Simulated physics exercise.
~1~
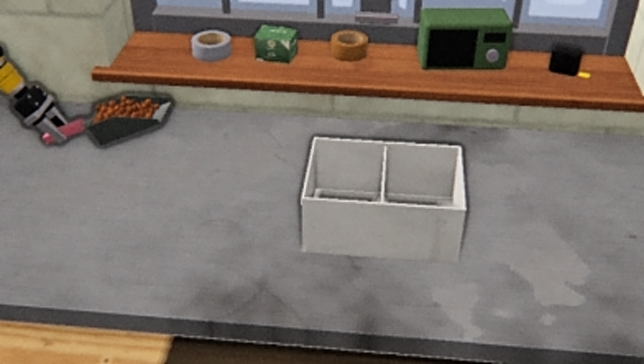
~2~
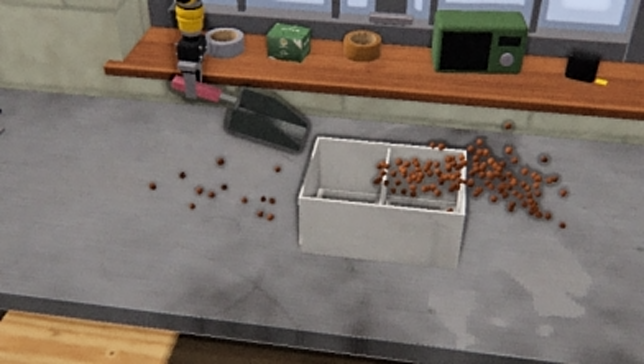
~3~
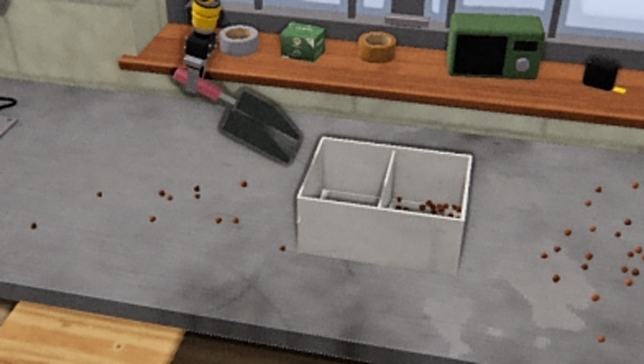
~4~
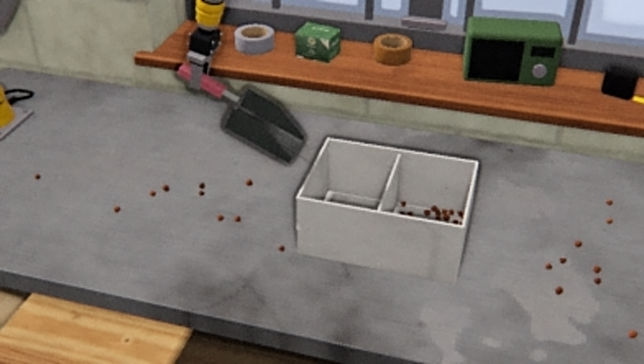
A robot arm with a black and yellow wrist swings a dark scoop of reddish-brown hazelnuts toward a white, two-part bin on a grey worktop, seen from above at an angle. Behind it, a wooden ledge below a window holds tape rolls, a green box and a green microwave. The scoop moves right and tips forward, flinging the nuts in a cloud over the bin's right side, while others drop to its left. The emptied scoop hangs tilted beside the bin. A small pile rests in the right compartment, with many nuts scattered across the worktop.
